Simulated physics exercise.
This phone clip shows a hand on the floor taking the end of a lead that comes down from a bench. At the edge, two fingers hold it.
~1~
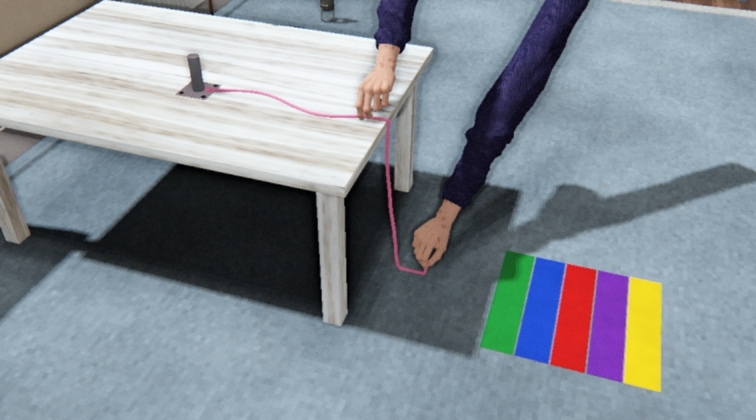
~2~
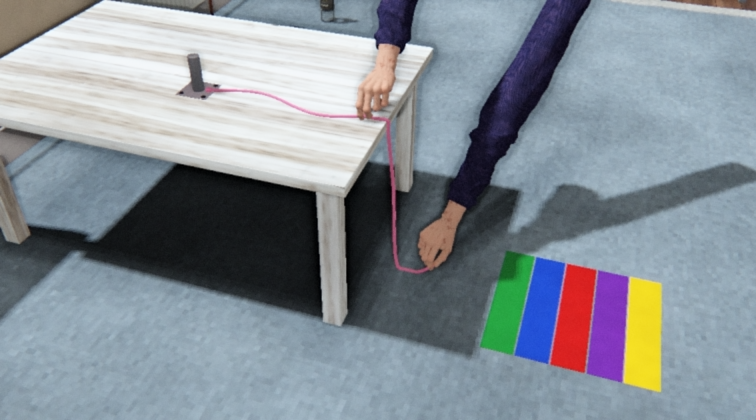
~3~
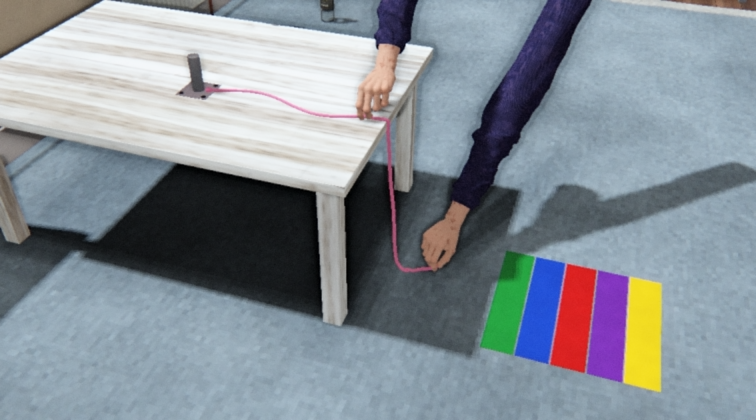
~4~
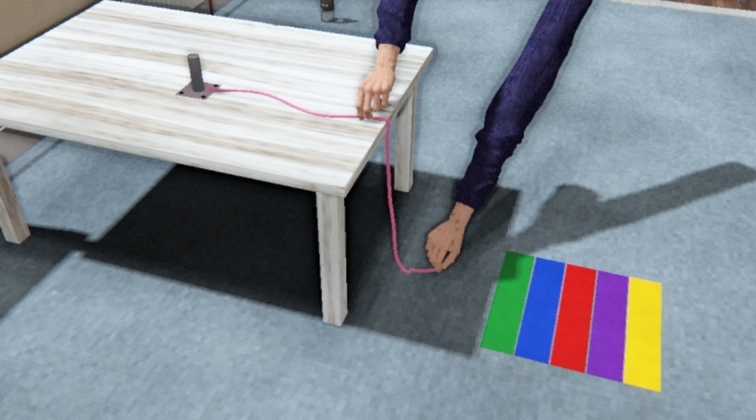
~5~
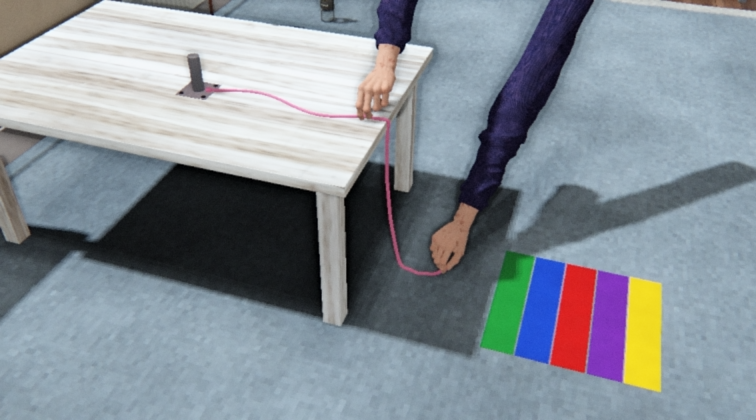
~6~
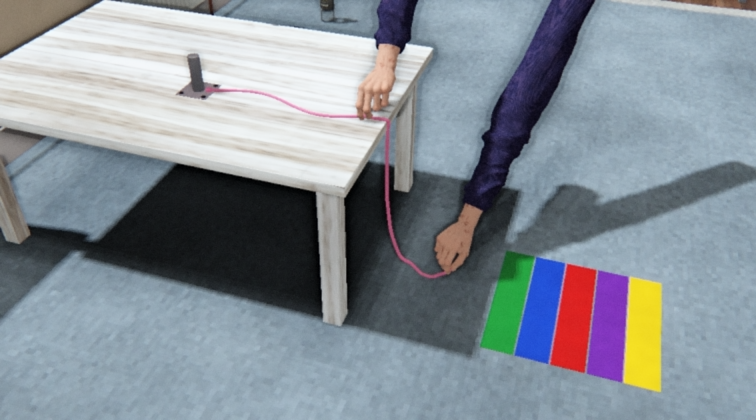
A pale wood-grain table stands on a blue-grey carpet, seen from above at an angle by a still camera, with a dark upright peg on its top. A thin pink cord runs from the peg beneath one hand at the table's edge and down to a purple-sleeved hand near the floor, left of green, blue, red, purple and yellow stripes. The lower hand shifts the cord's end slightly rightward while the upper hand stays put.
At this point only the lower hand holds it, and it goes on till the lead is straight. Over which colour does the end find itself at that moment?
I would say over blue.
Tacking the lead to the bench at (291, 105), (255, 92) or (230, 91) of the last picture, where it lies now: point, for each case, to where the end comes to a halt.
For the three tries you'd see (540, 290), (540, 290) and (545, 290).
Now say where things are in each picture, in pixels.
The first picture shows end (428, 265); green (501, 331); blue (535, 340); red (570, 348); purple (606, 357); yellow (643, 366).
The second picture shows end (433, 266); lead through (238, 91) (292, 106) (358, 117) (391, 156) (394, 210) (397, 262).
The third picture shows end (437, 267).
The fourth picture shows end (441, 268); lead through (238, 91) (292, 106) (358, 117) (388, 155) (391, 210) (399, 262).
The fifth picture shows end (446, 269).
The sixth picture shows end (450, 270); lead through (238, 91) (292, 106) (358, 117) (387, 155) (388, 209) (405, 261).
A little later, end near (478, 276); short of the strips.
Next, end near (520, 286); over green.
When it is tight, end near (544, 291); over blue. The blue one.
